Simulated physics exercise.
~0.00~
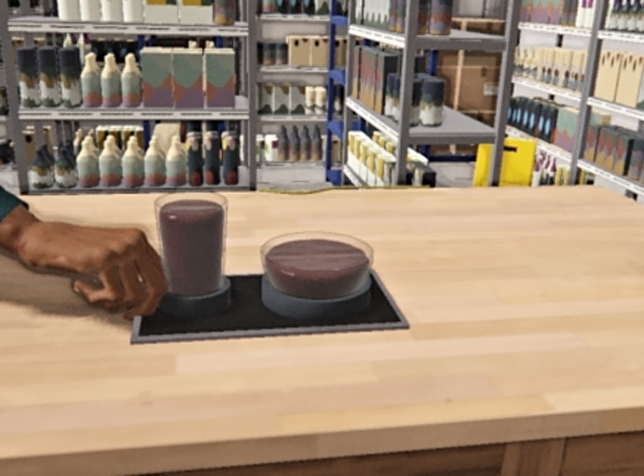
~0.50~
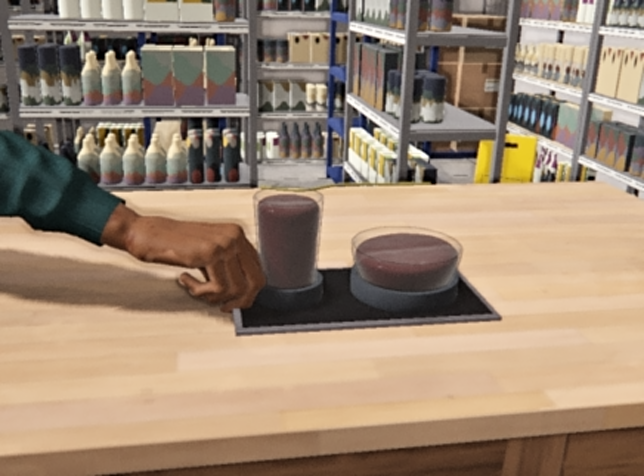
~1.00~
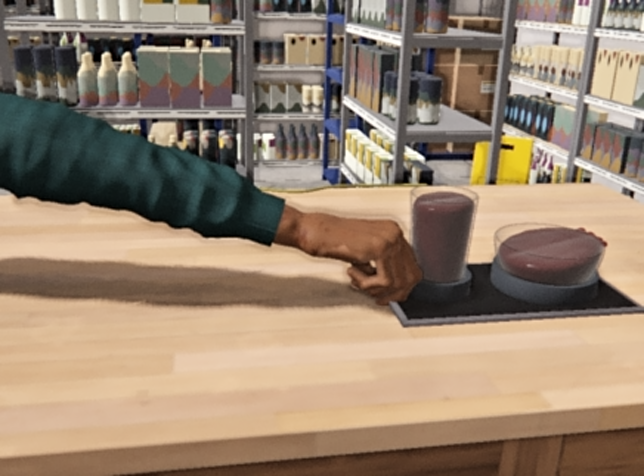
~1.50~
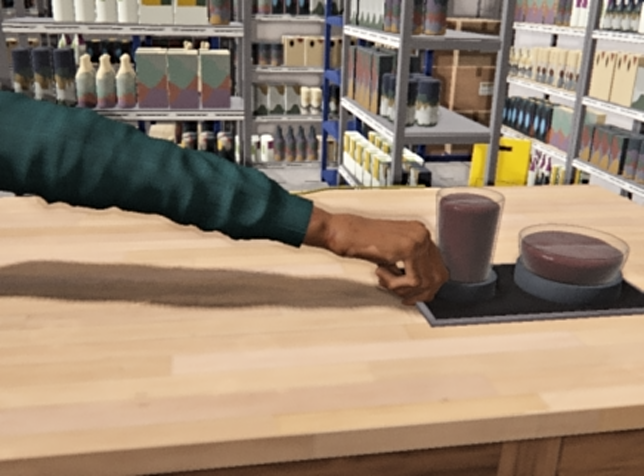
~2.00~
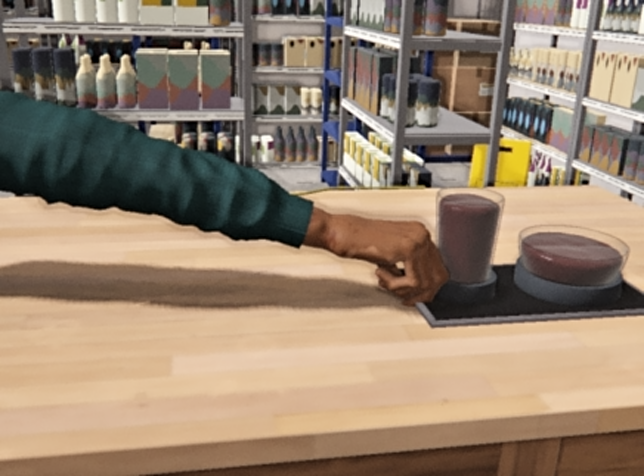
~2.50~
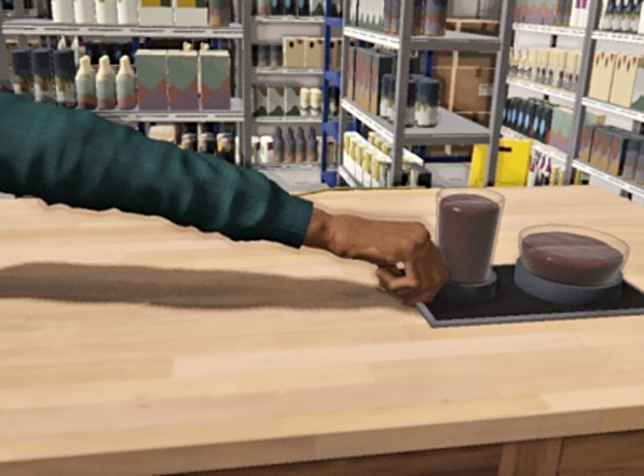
A hand at the end of a dark green sleeve reaches in from the left across a pale wooden counter, seen from the front and slightly above, with metal shelves of bottles and boxes behind. Its fingers rest against a black tray carrying a slim glass on the left and a wide round bowl on the right, both holding dark purplish-red liquid. The hand pushes the tray smoothly a long way right. The liquid in the bowl tilts and surges up at the rim, spilling, while the glass keeps its contents. The tray stops at the right, and the liquid settles level.
